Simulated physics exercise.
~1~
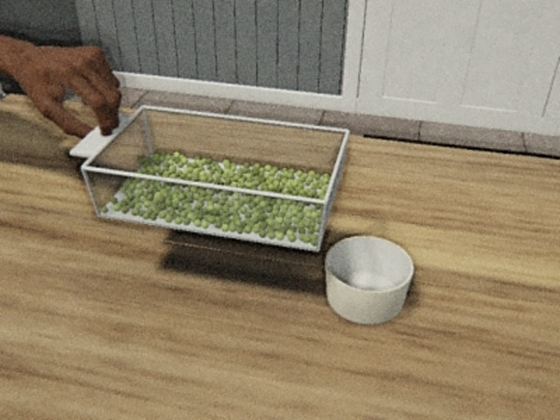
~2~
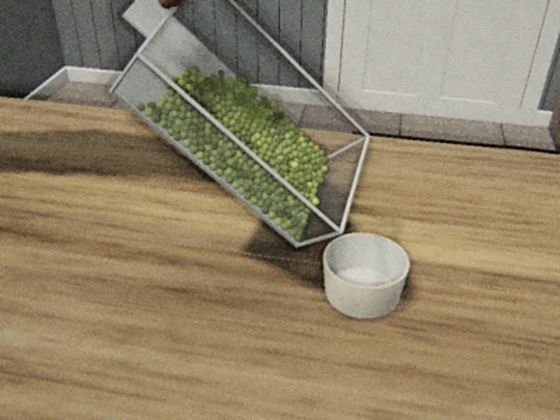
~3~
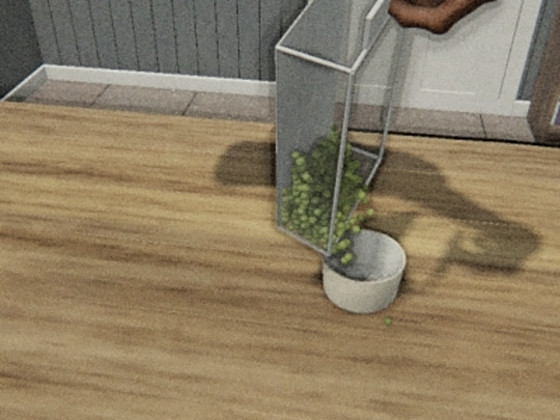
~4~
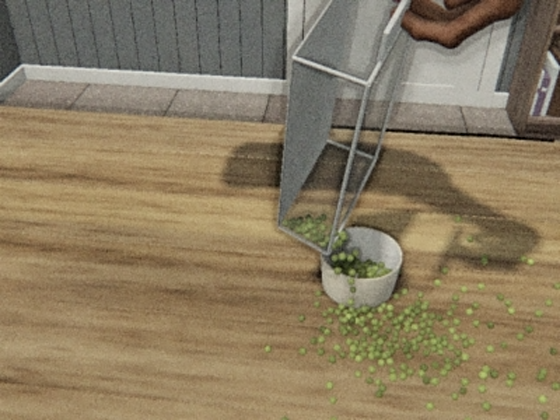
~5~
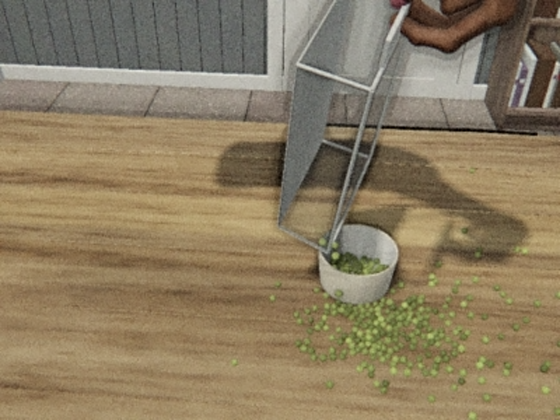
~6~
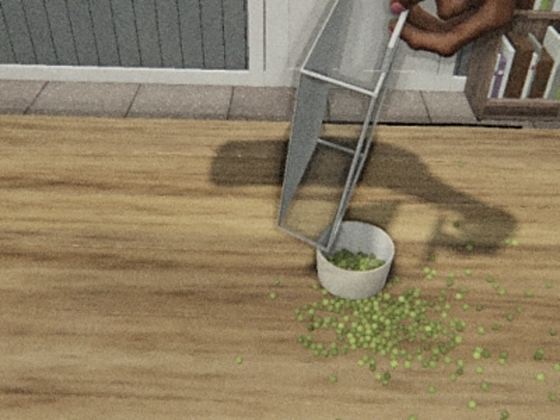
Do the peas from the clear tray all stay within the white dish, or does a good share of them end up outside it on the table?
A good share ends up outside, scattered across the table in front and to the right of the dish. The dish still holds a fair portion of the peas.
